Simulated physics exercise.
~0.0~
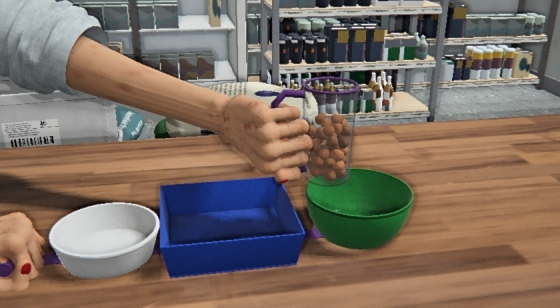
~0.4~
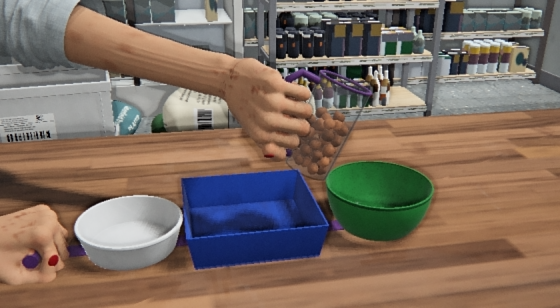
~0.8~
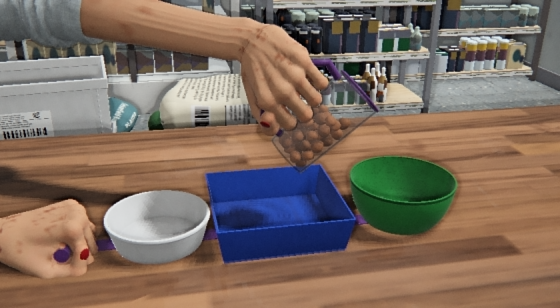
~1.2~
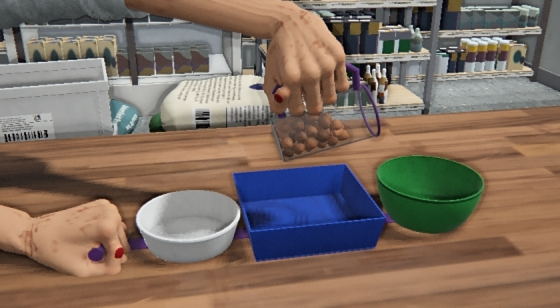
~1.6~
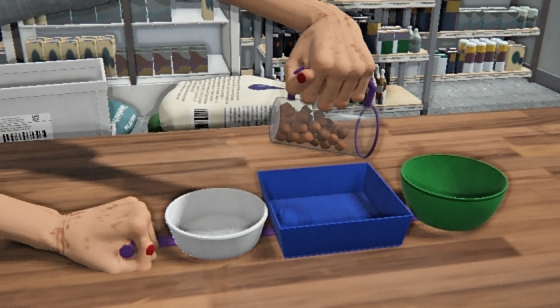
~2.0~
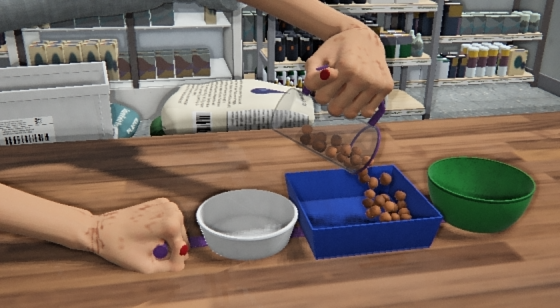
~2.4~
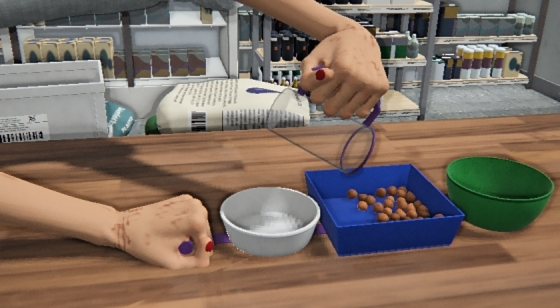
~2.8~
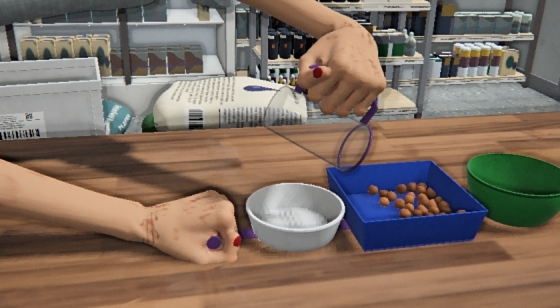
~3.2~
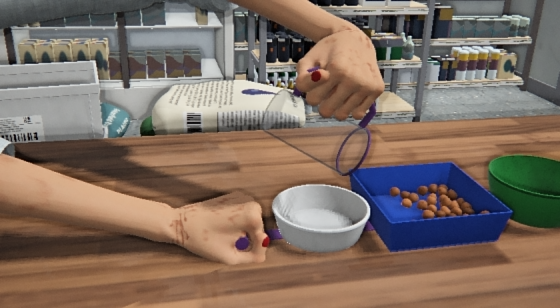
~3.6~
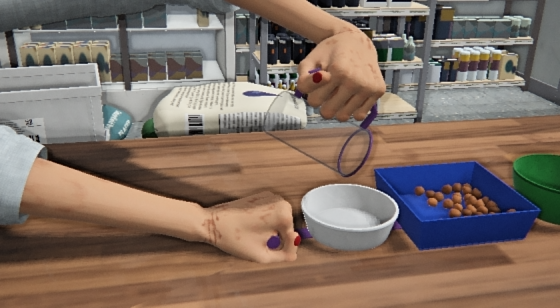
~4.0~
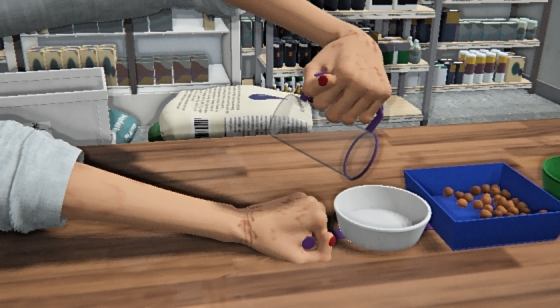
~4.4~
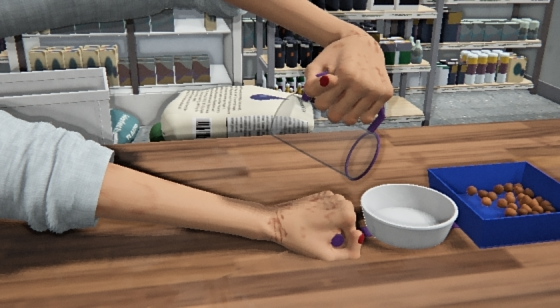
A hand tips a clear cup of hazelnuts over a wooden counter, seen from slightly above by a gently swaying camera, with stocked shelves behind. Below it, a white dish, a blue tin and a green bowl stand joined in a row from left to right, while another hand at the left holds the end of their purple strip. The row slides steadily right as the cup tilts onto its side. The nuts then tumble into the blue tin, emptying the cup. The row keeps sliding until the green bowl leaves view, with the nuts still in the tin and the empty cup held tipped.
